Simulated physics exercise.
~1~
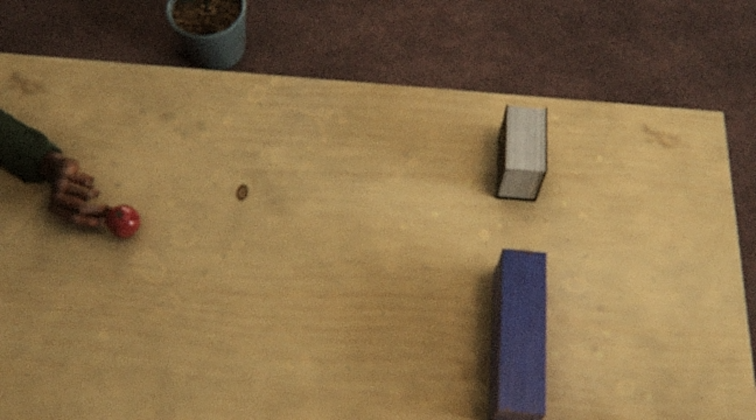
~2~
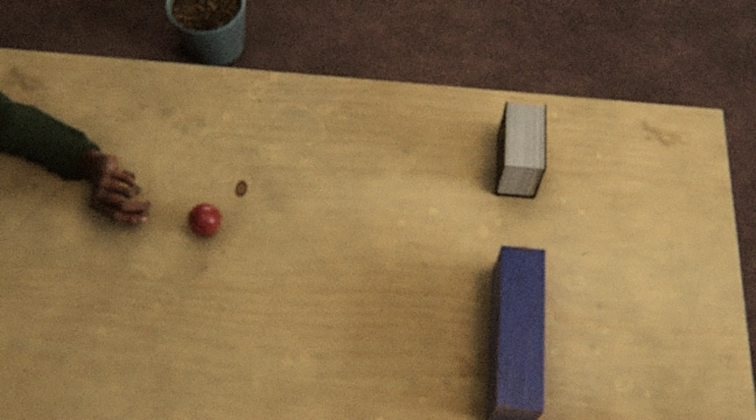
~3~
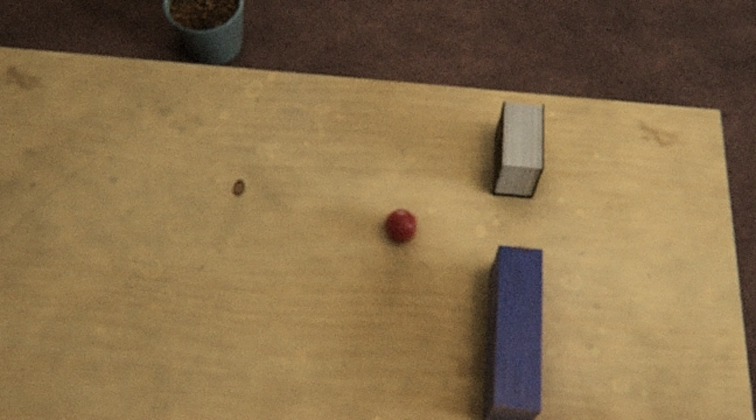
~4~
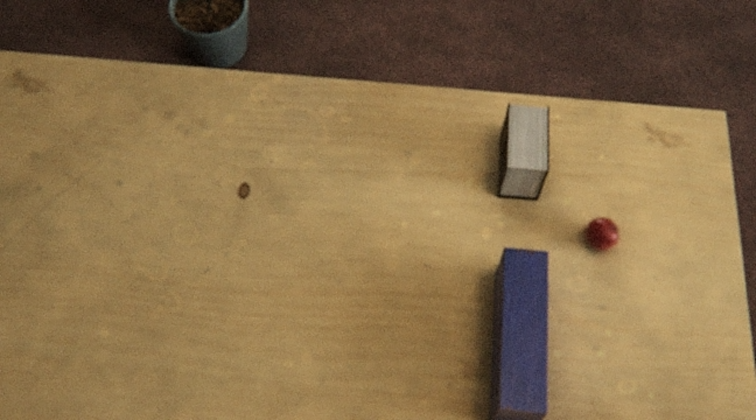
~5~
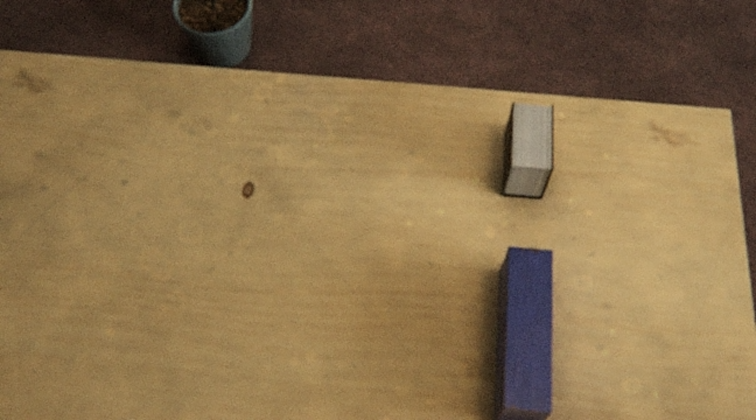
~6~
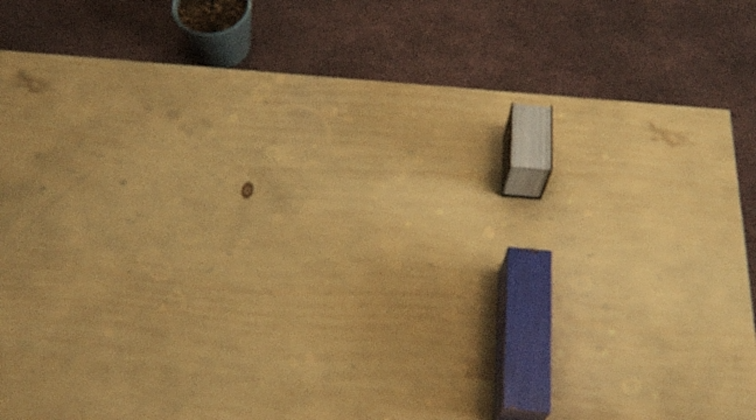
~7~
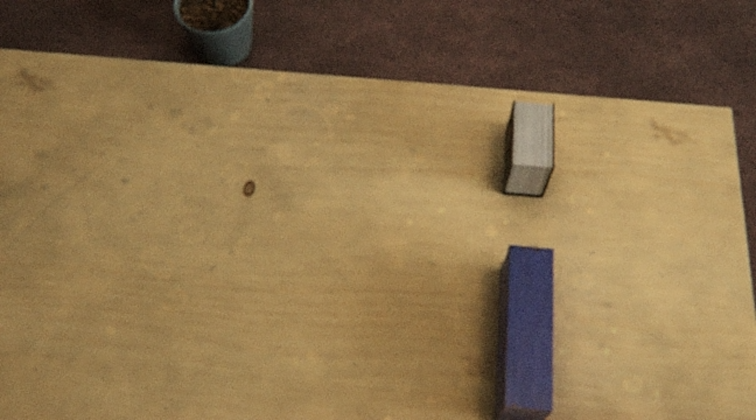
Red tomato rolling right across a wooden table from a releasing hand, passing between a black book and blue block, then leaving view.
